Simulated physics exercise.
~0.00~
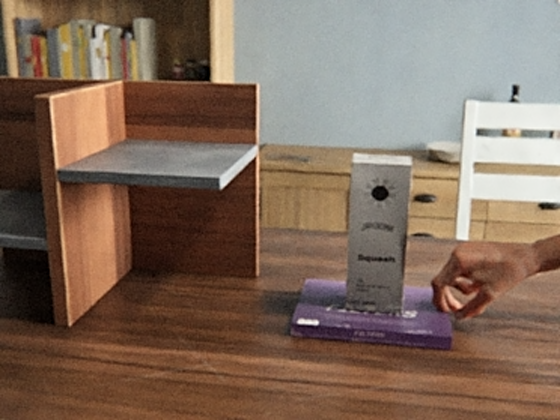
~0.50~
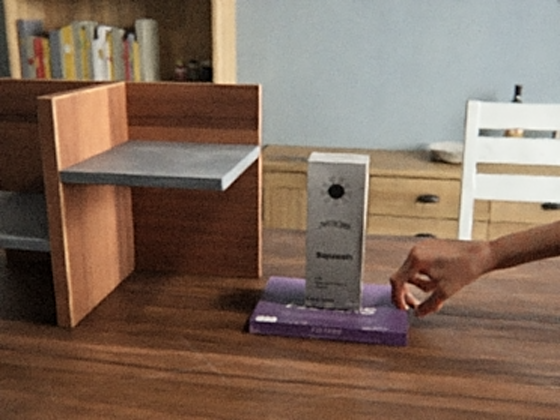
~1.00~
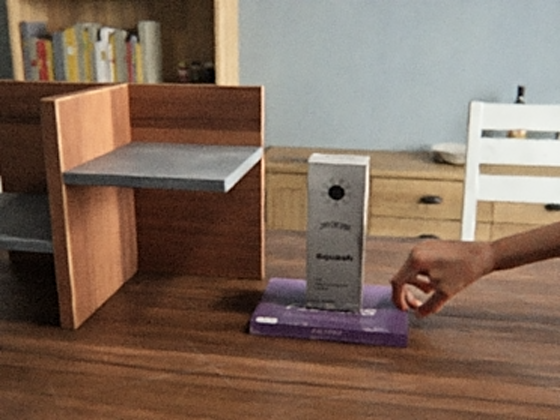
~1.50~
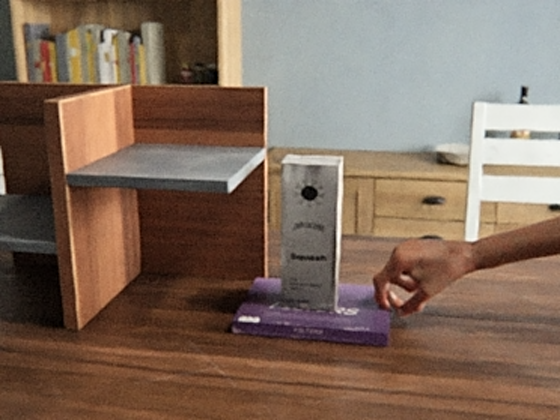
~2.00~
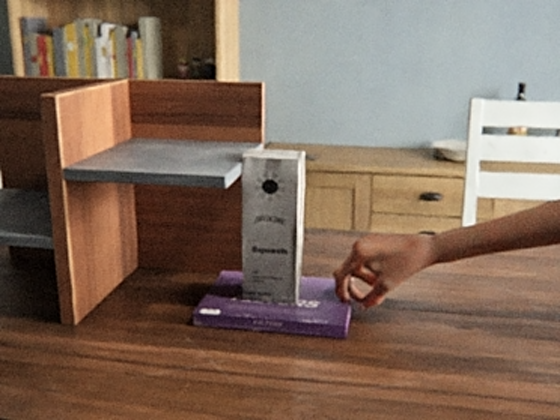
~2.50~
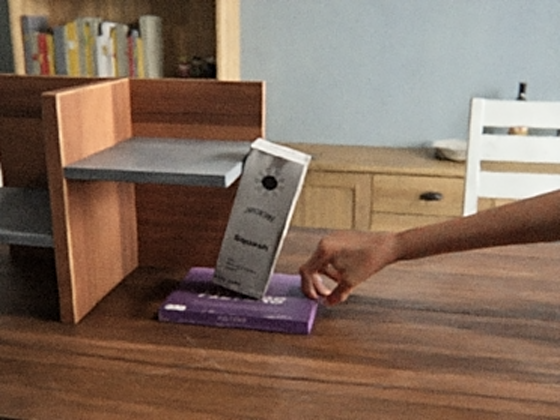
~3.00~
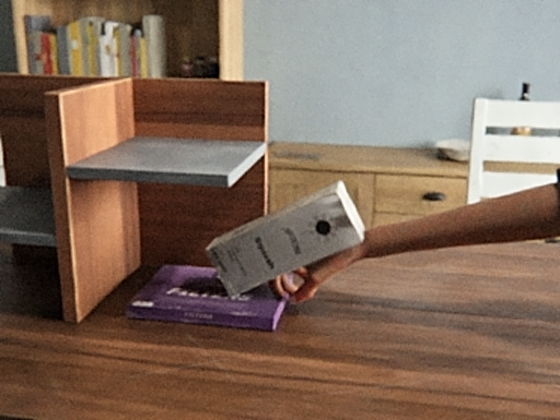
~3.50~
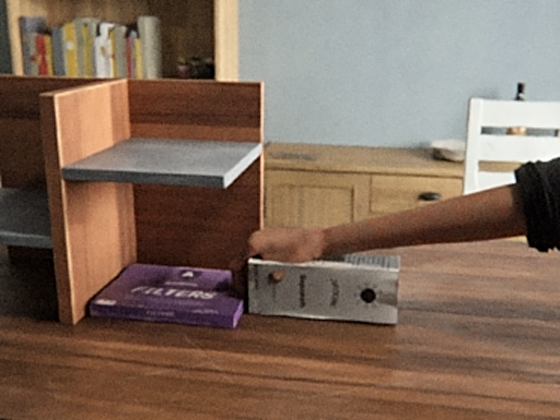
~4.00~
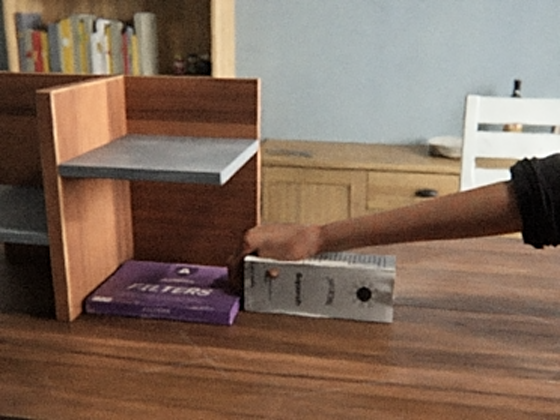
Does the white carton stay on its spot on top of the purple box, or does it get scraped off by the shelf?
The white carton gets scraped off by the shelf's edge and ends up lying on its side on the table, to the right of the purple box.
